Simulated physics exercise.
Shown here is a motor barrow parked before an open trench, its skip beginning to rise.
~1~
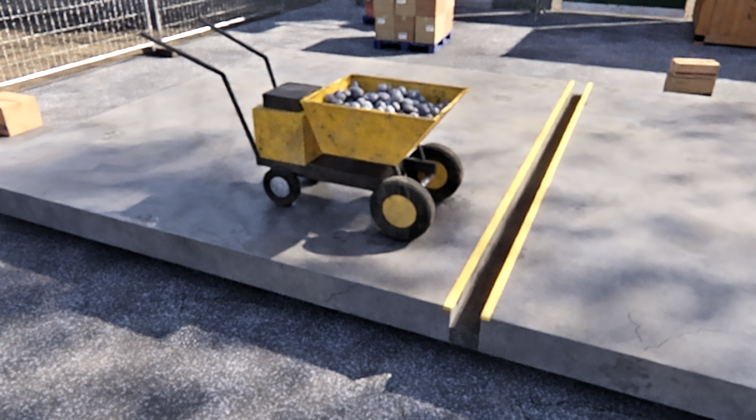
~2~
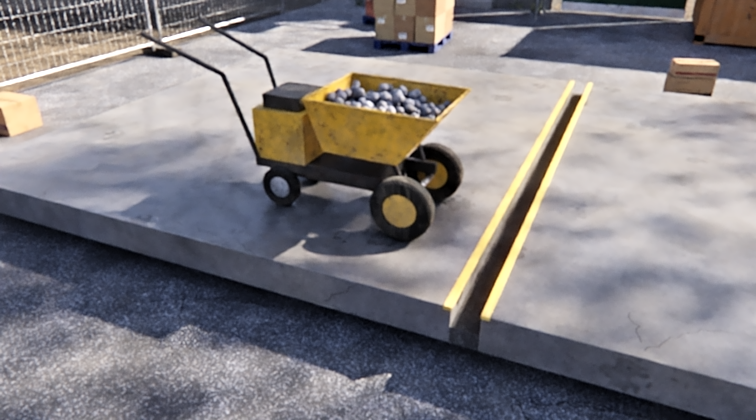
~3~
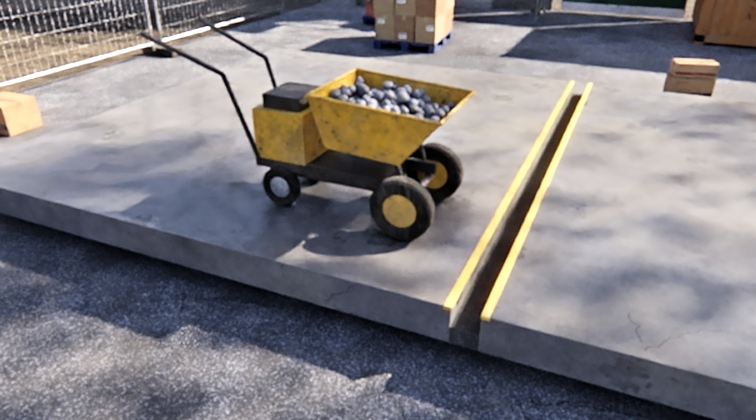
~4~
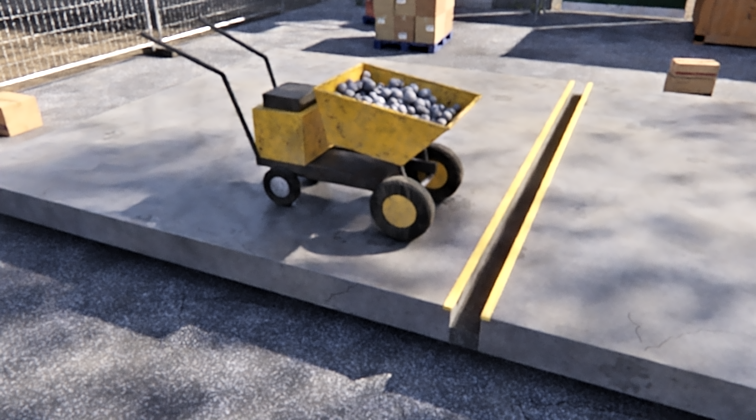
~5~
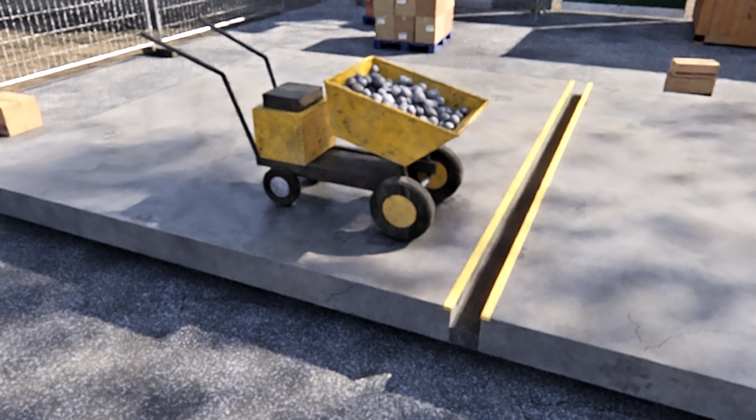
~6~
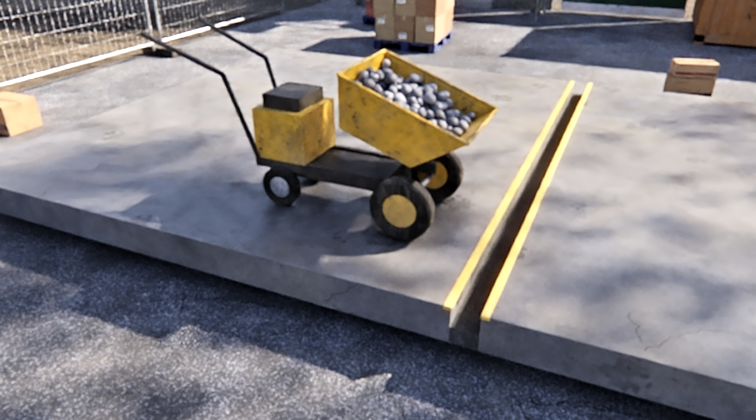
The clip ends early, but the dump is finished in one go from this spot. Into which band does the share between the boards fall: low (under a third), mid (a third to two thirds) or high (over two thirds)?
The low band.
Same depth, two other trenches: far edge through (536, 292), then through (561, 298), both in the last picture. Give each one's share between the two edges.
You'd get 70 % in the first case and 90 % in the second.
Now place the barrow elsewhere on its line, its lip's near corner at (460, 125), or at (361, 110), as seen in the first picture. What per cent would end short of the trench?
You'd get 0 in a hundred the first time and 40 in a hundred the second.
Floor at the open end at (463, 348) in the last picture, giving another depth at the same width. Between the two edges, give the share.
It works out to some 10 percent.
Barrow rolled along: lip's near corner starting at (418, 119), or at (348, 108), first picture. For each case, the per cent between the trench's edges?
Well, you'd get roughly 30 per cent from the first place and roughly 30 per cent from the second.
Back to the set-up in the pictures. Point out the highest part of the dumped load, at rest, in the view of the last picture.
Near (543, 221).
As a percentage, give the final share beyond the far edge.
Roughly 75 in a hundred.
Soon, skip tipped steeply; all in the skip.
A while on, skip tipped right over; about two thirds in the skip; a stray few in or heaped over the trench; about a quarter beyond it; a stray few falling.
Towards the end, skip tipped right over; about a quarter in the skip; a small part in or heaped over the trench; most beyond it.
Finally, skip tipped right over; a small part in the skip; a small part in or heaped over the trench; most beyond it.
